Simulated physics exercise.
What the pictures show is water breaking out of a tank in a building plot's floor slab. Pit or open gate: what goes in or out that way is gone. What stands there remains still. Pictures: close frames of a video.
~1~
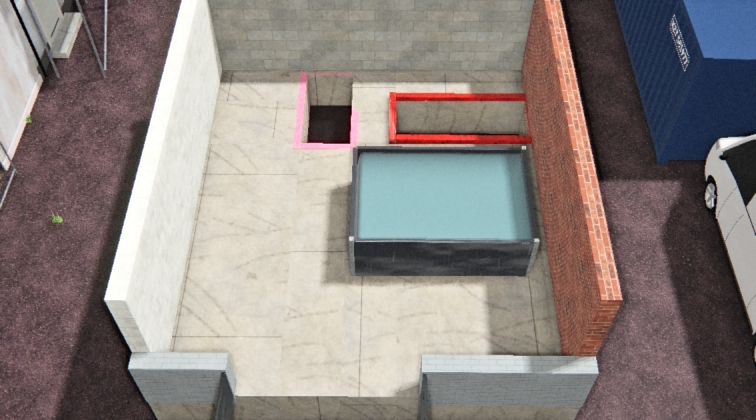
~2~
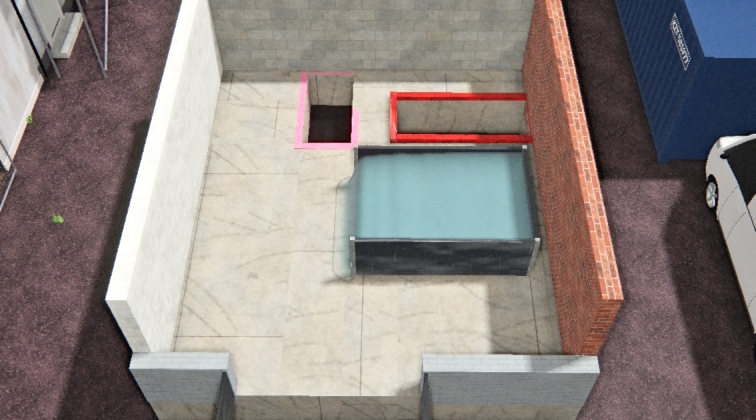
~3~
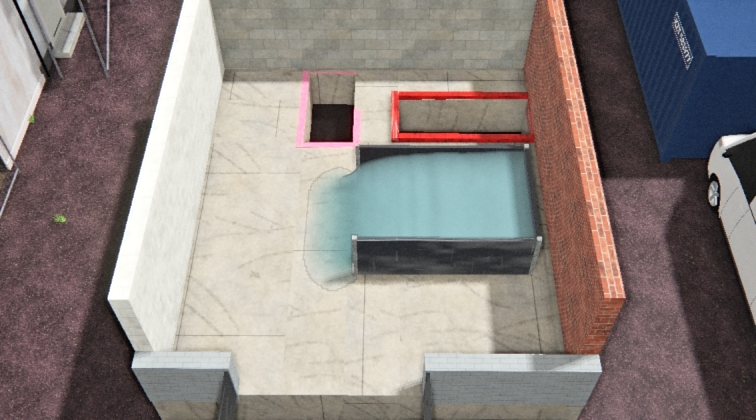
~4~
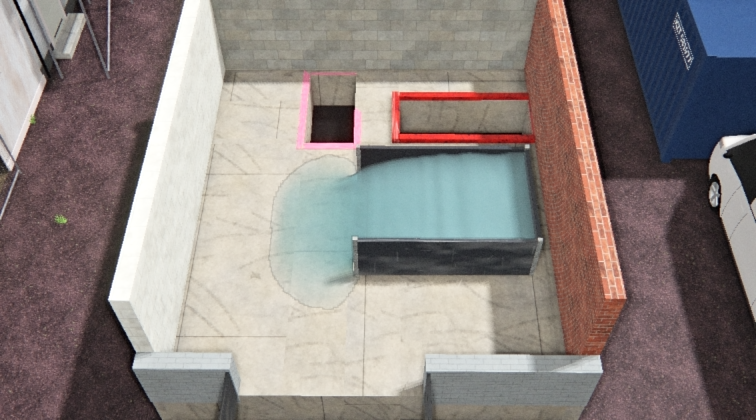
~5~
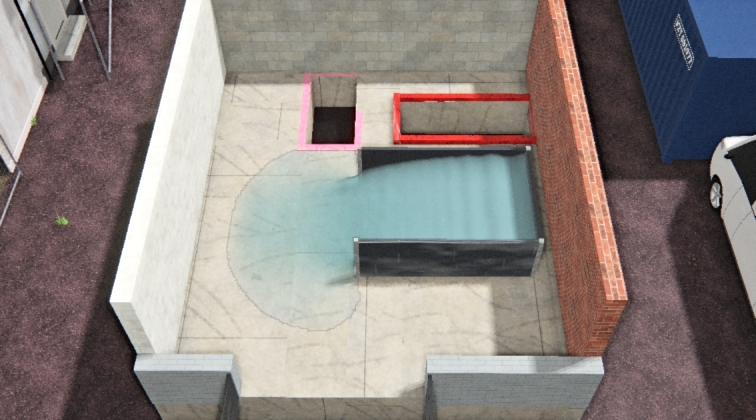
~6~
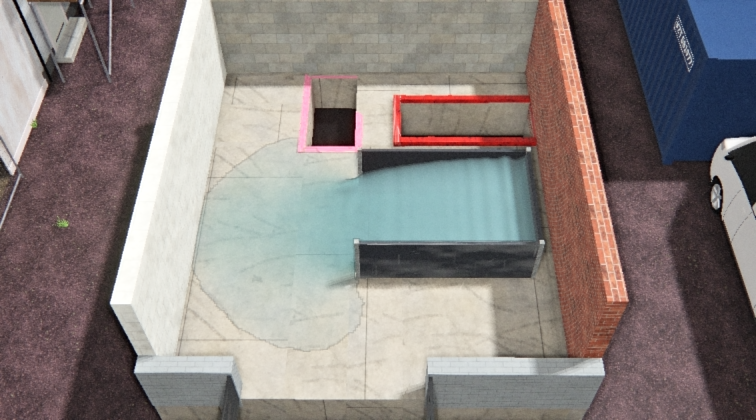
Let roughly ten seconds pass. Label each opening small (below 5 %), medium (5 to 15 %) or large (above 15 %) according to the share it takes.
Gate: Large; red pit: Small; pink pit: Large.
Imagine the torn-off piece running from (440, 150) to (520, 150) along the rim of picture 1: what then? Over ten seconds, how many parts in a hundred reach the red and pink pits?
Approximately, red takes 60 % and pink takes 2 %.
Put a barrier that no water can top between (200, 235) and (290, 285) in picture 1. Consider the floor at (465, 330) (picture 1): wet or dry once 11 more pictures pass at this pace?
Finding: Unreached.
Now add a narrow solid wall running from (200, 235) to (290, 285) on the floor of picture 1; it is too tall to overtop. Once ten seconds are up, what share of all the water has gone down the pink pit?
Pink: About 50 %.
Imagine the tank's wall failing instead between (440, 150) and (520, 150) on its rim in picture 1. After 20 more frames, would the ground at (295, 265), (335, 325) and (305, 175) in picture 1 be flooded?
The first would be still unwetted, the second still unwetted and the third drenched.
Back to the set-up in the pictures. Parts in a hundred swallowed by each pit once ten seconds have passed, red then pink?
Around 0 percent for the first, around 34 percent for the second.
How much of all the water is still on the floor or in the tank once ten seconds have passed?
I'd estimate close to 42 per cent.
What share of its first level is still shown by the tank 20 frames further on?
About 20 %.
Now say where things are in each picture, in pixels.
The tank at (441, 196) is whole and still, in the first frame.
Water pours out at (357, 213) and has run to (341, 275), in the second frame.
Water pours out at (359, 215) and has run to (331, 284), in the third frame.
Water pours out at (360, 217) and has run to (306, 299), in the fourth frame.
Water pours out at (361, 219) and has run to (233, 253), in the fifth frame.
Water pours out at (361, 221) and has run to (195, 255), in the sixth frame.
A moment on, water covers 40 % of the floor; the gate 0 %, the red pit 0 %, the pink pit 0 %.
Next, water covers 45 % of the floor; the gate 0 %, the red pit 0 %, the pink pit 1 %.
Then, water covers 70 % of the floor; the gate 4 %, the red pit 0 %, the pink pit 6 %.
Later, water covers 80 % of the floor; the gate 13 %, the red pit 0 %, the pink pit 22 %.
In the end, water covers 90 % of the floor; the gate 24 %, the red pit 0 %, the pink pit 34 %.
